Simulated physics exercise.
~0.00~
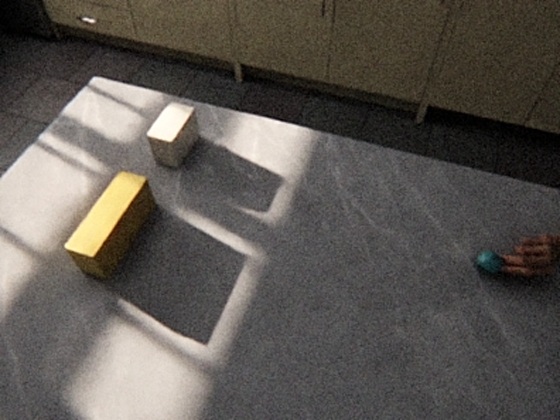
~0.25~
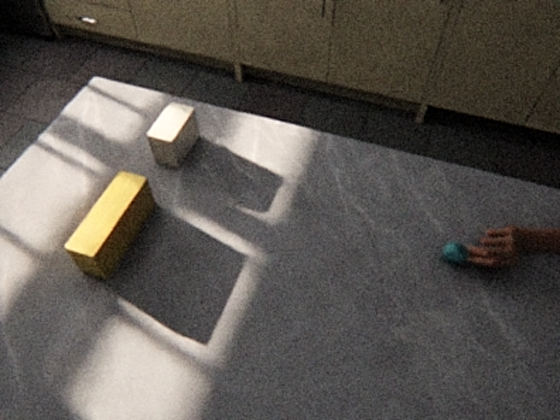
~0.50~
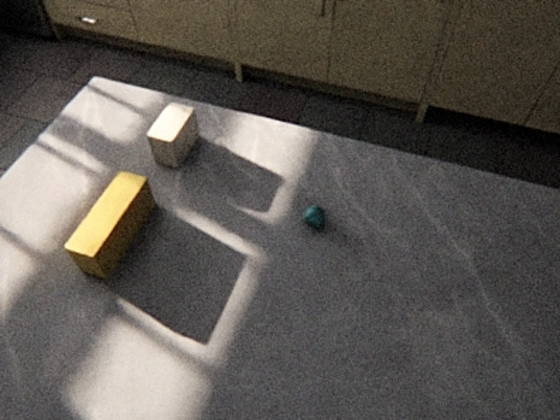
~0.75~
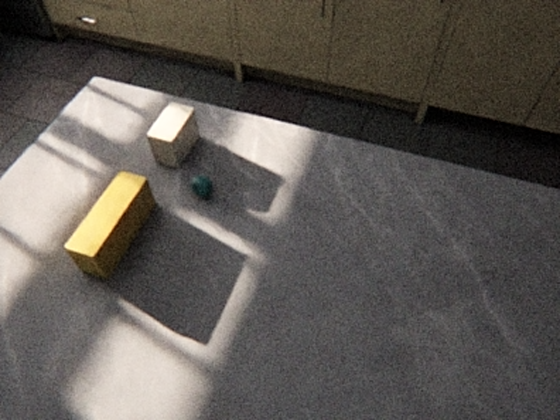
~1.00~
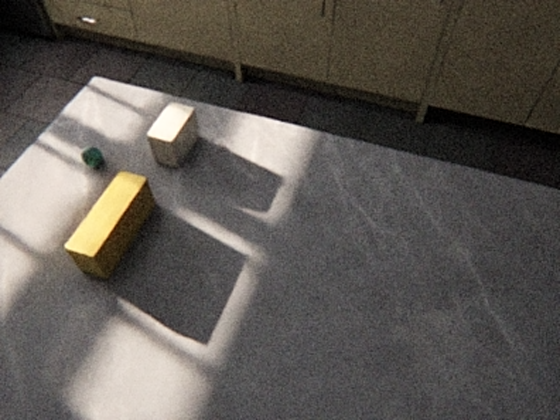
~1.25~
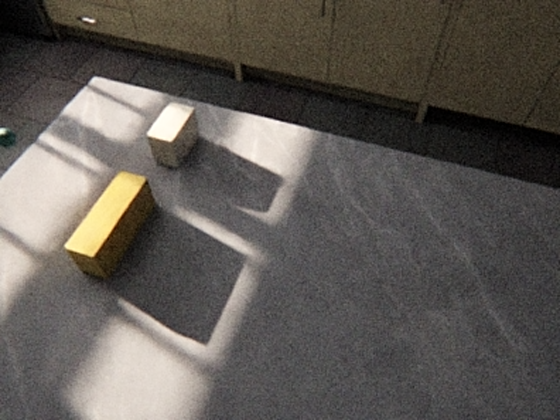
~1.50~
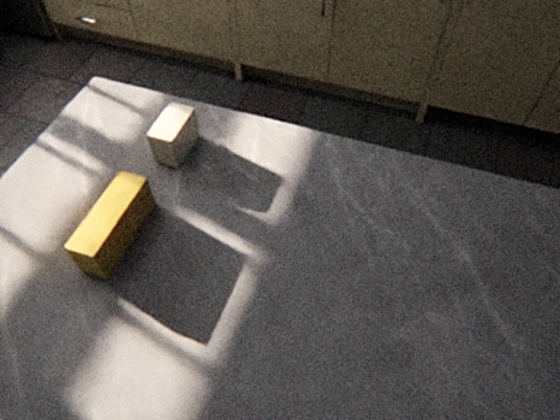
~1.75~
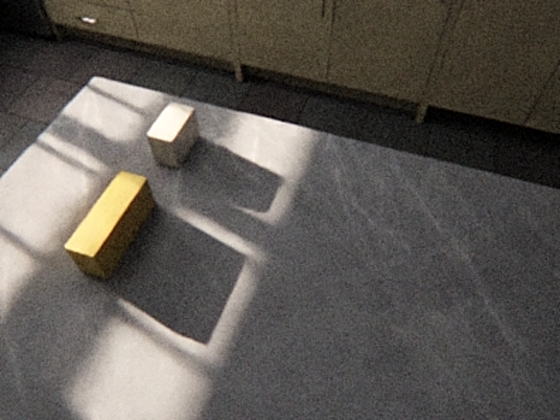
The clip opens on a gray tabletop crossed by patches of light, with a yellow block and a smaller white block standing toward the left and a hand holding a turquoise ball at the right. The hand moves the ball leftward and lets it go, then is gone from view. The ball travels left across the surface toward the space between the blocks. It passes through the gap and emerges on the far side, while both blocks stay in place. It continues to the left edge and disappears, leaving only the two blocks in view.
